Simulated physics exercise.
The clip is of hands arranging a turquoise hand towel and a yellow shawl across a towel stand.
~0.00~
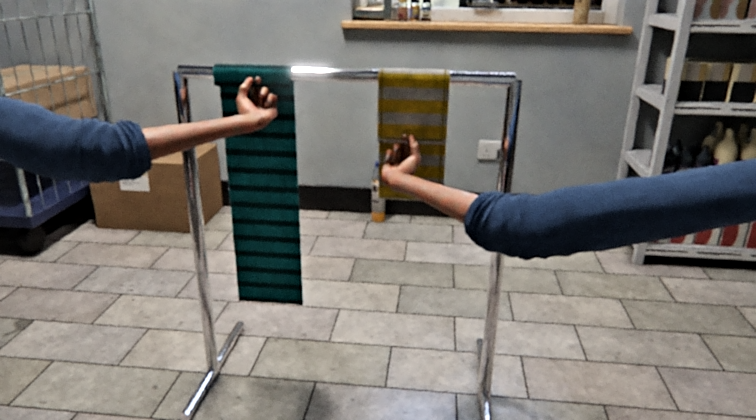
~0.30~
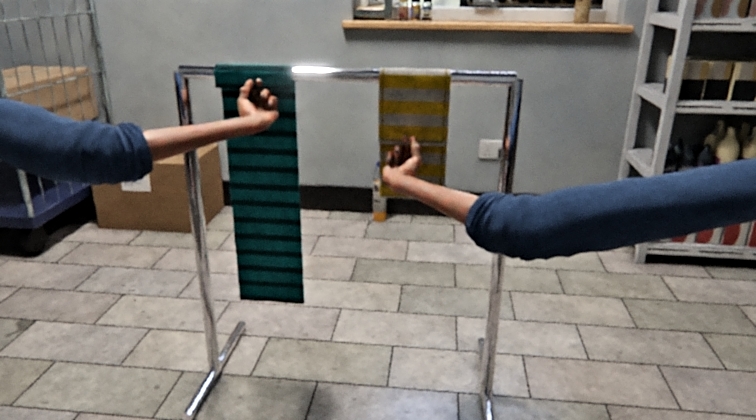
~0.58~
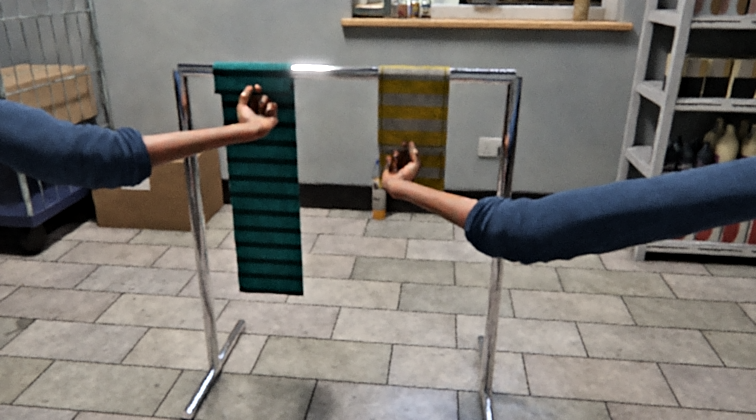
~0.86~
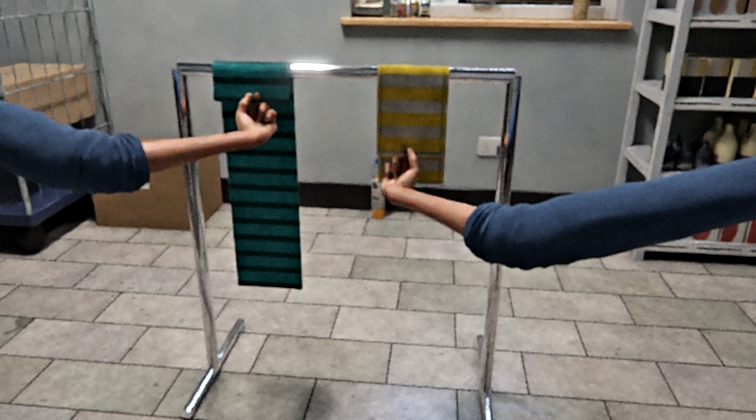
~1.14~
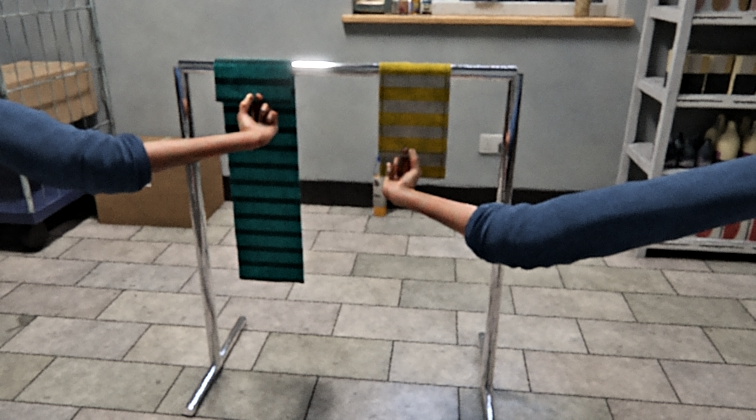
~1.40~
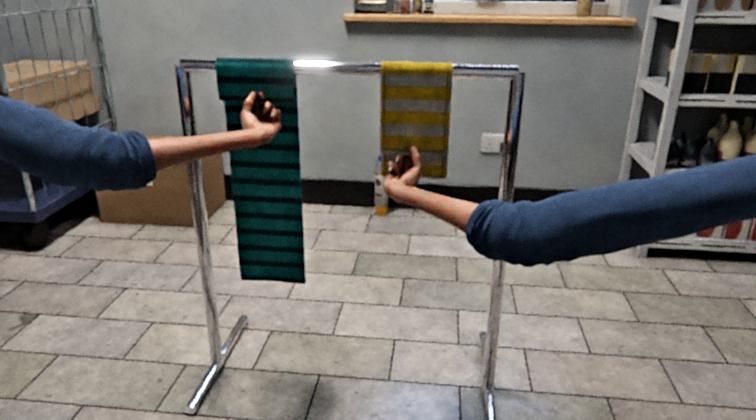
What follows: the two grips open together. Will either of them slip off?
The turquoise hand towel is pulled off by its long side, the yellow shawl stays on.
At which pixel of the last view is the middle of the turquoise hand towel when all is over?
Its middle is at (283, 363).
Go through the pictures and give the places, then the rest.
The first frame shows hand towel front hem (270, 82), back hem (286, 300); shawl front hem (395, 138), back hem (394, 195).
The second frame shows hand towel front hem (271, 84); shawl front hem (396, 139).
The third frame shows hand towel front hem (271, 90); shawl front hem (395, 144).
The fourth frame shows hand towel front hem (270, 97); shawl front hem (394, 151).
The fifth frame shows hand towel front hem (271, 98); shawl front hem (395, 151).
The sixth frame shows hand towel front hem (274, 96), back hem (289, 279), front far shorter than the back; shawl front hem (397, 149), back hem (398, 172), front over half the back.
Around 1.88 s, hand towel clear of the rail and dropping near (278, 324); shawl at rest on the rail.
Around 2.20 s, hand towel in a heap on the floor near (283, 363); shawl at rest on the rail.
Finally, hand towel in a heap on the floor near (283, 364); shawl at rest on the rail. The turquoise hand towel slides off and the yellow shawl hangs there.
